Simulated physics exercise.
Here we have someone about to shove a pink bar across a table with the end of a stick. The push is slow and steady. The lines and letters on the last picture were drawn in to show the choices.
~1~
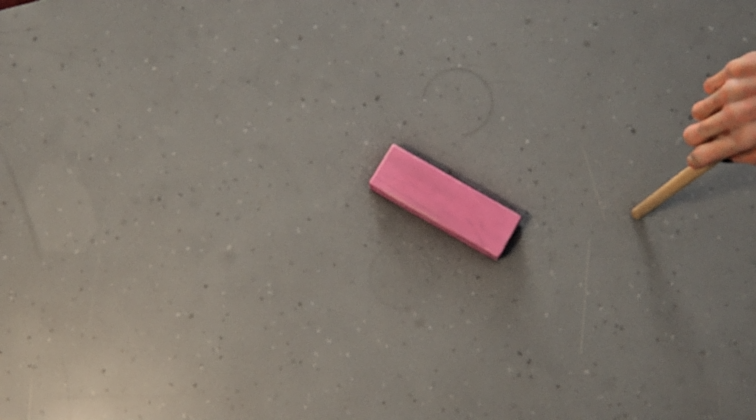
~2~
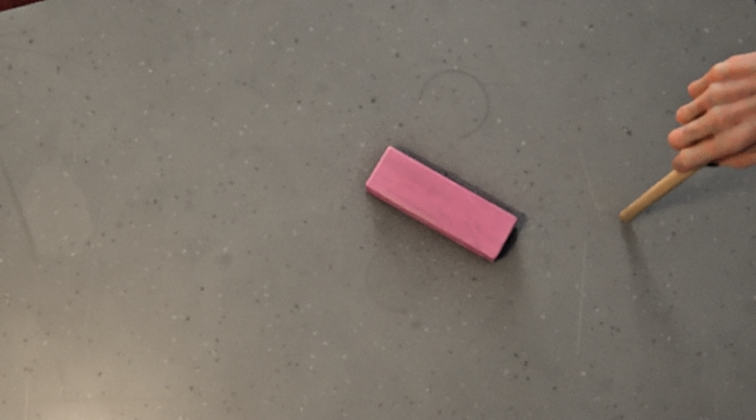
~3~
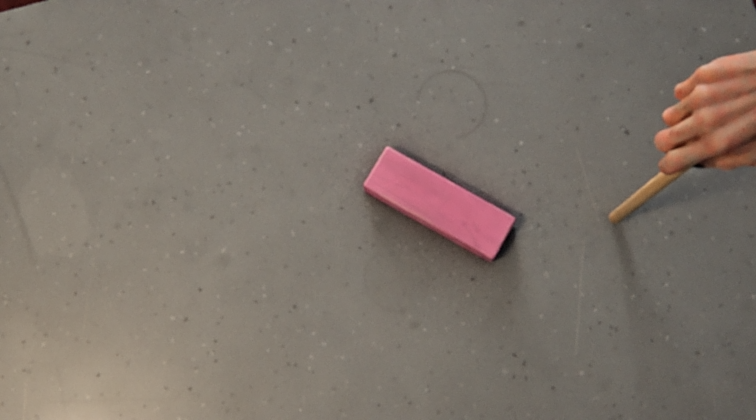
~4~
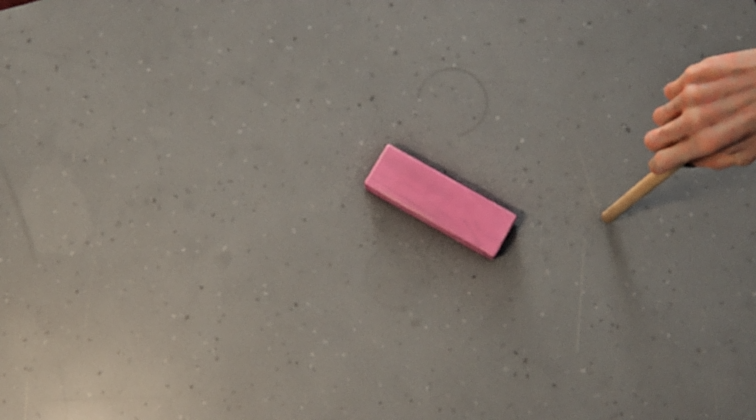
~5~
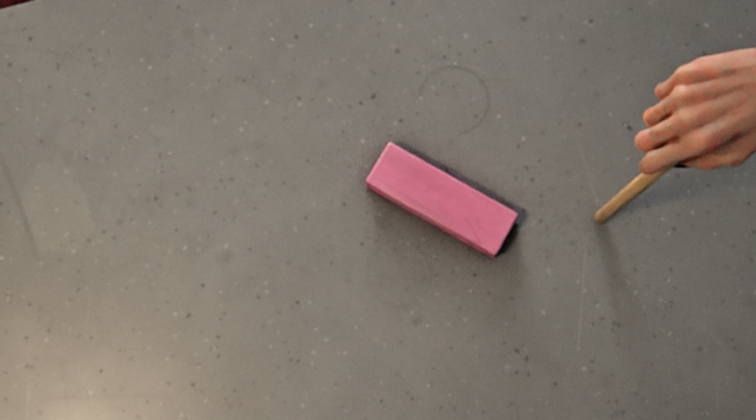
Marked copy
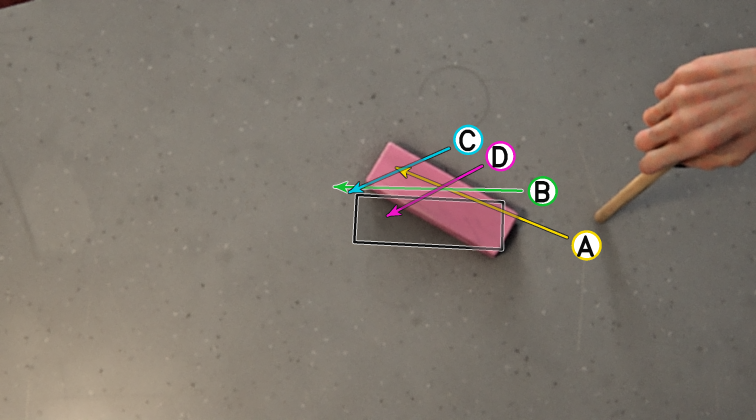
A hand slowly moves a wooden stick left toward a still pink bar on a table.
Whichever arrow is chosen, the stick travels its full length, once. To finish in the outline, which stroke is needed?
C.
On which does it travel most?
Stroke A.
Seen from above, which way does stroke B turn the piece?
It turns anticlockwise.
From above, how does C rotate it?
Anticlockwise.
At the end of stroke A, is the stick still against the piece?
Yes.
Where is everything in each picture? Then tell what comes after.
Pink bar (445, 200), in the first picture.
Pink bar (441, 202), in the second picture.
Pink bar (440, 202), in the third picture.
Pink bar (441, 199), in the fourth picture.
Pink bar (442, 197), in the fifth picture.
On the marked copy, A from (567, 237) to (397, 168); B from (522, 191) to (334, 187); C from (449, 148) to (349, 192); D from (482, 166) to (387, 216).
With C. Early on, foot of the stick (413, 165), piece (438, 202).
Further on, foot of the stick (376, 181), piece (431, 213).
At the end, foot of the stick (349, 193), piece (429, 218); it fills the outline.
As for the rest, A leaves the piece out of the outline, at (314, 179); B leaves the piece out of the outline, at (411, 227); D leaves the piece out of the outline, at (412, 240).
